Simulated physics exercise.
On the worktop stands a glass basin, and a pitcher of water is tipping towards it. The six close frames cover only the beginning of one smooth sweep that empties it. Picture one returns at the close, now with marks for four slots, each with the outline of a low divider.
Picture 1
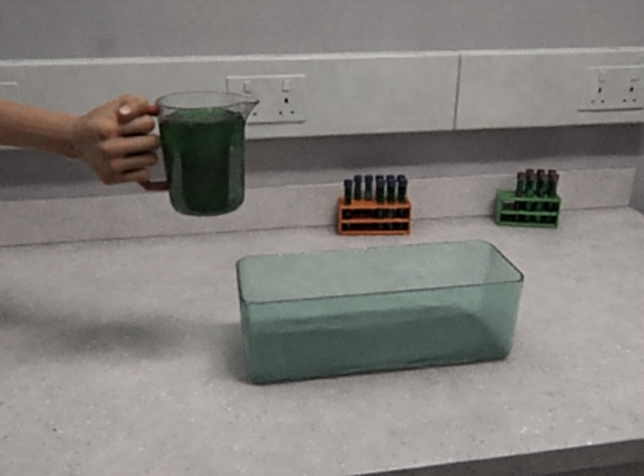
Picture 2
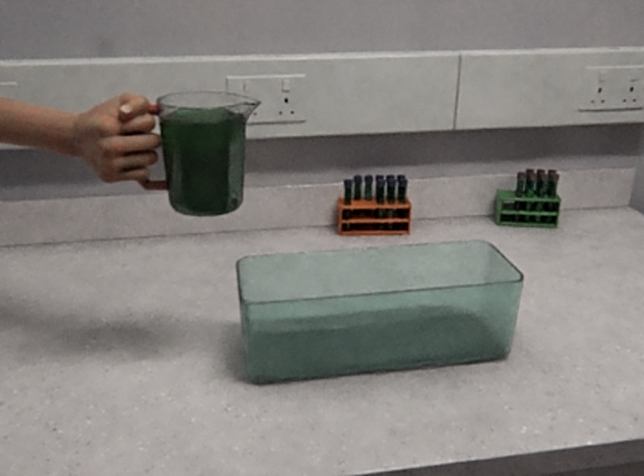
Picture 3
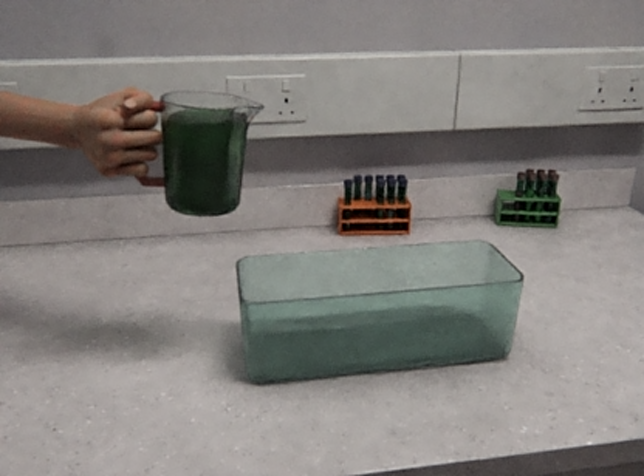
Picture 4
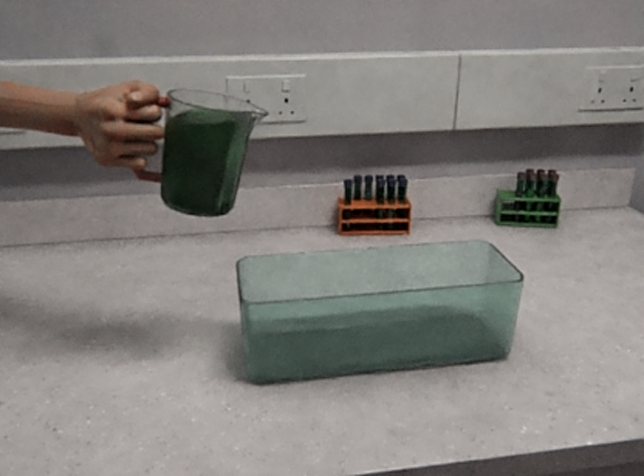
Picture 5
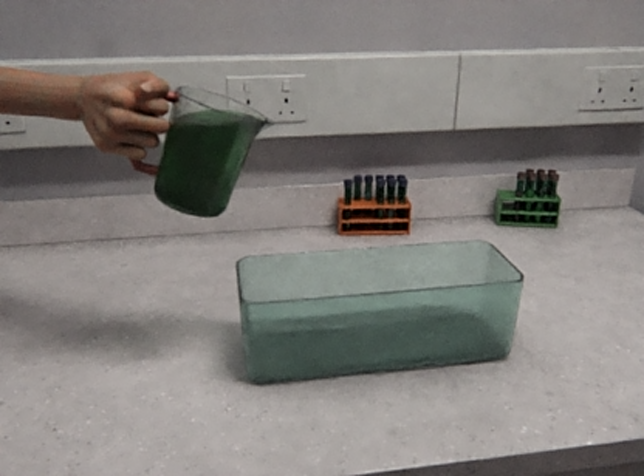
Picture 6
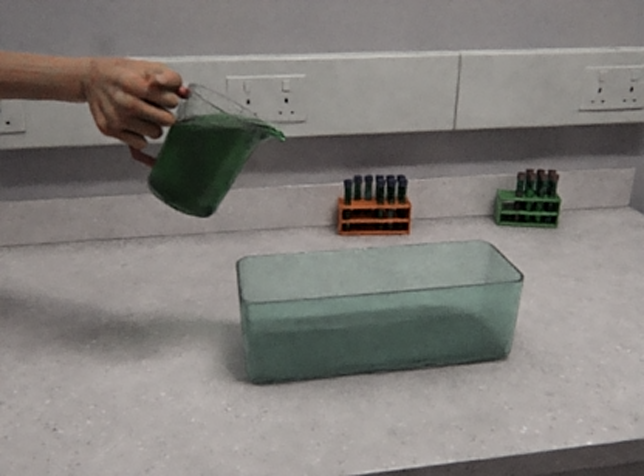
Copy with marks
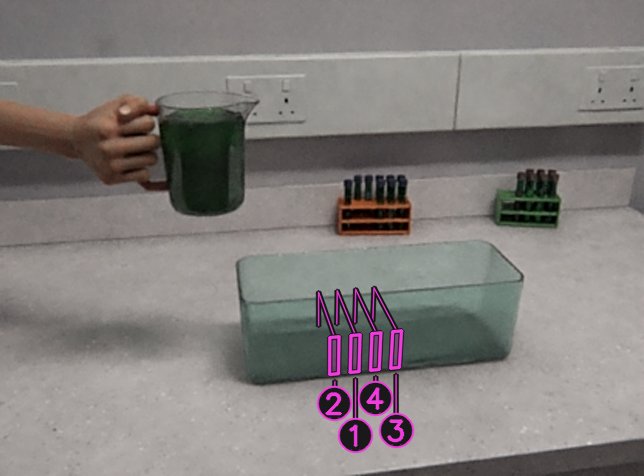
The footage shows a hand holding a pitcher of green liquid above a worktop with a glass basin, at first upright, then tilting it gradually to the right until liquid reaches over the lip.
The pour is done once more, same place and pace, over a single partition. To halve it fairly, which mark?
Use slot 2.
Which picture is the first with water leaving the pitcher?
Picture 6.
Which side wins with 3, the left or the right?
The left one.
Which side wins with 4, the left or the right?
The left side.
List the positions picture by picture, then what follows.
The first frame shows upright, lip at (258, 100); basin from (247, 380) to (509, 353); nothing has left yet.
The second frame shows upright, lip at (260, 102); nothing has left yet.
The third frame shows tipped about 5°, lip at (263, 106); nothing has left yet.
The fourth frame shows tipped about 12°, lip at (268, 113); nothing has left yet.
The fifth frame shows tipped about 20°, lip at (273, 123); nothing has left yet.
The sixth frame shows tipped about 31°, lip at (277, 135); water is over the lip, down to (282, 139).
In magenta, 1 at (355, 379); 2 at (334, 381); 3 at (396, 374); 4 at (375, 376).
If 1 is chosen, about 84 % ends left of the wall and 9 % right of it; 7 % is lost outside.
If 2 is chosen, about 48 % ends left of the wall and 50 % right of it.
If 3 is chosen, about 96 % ends left of the wall and 3 % right of it.
If 4 is chosen, about 95 % ends left of the wall and 3 % right of it; 3 % is lost outside.
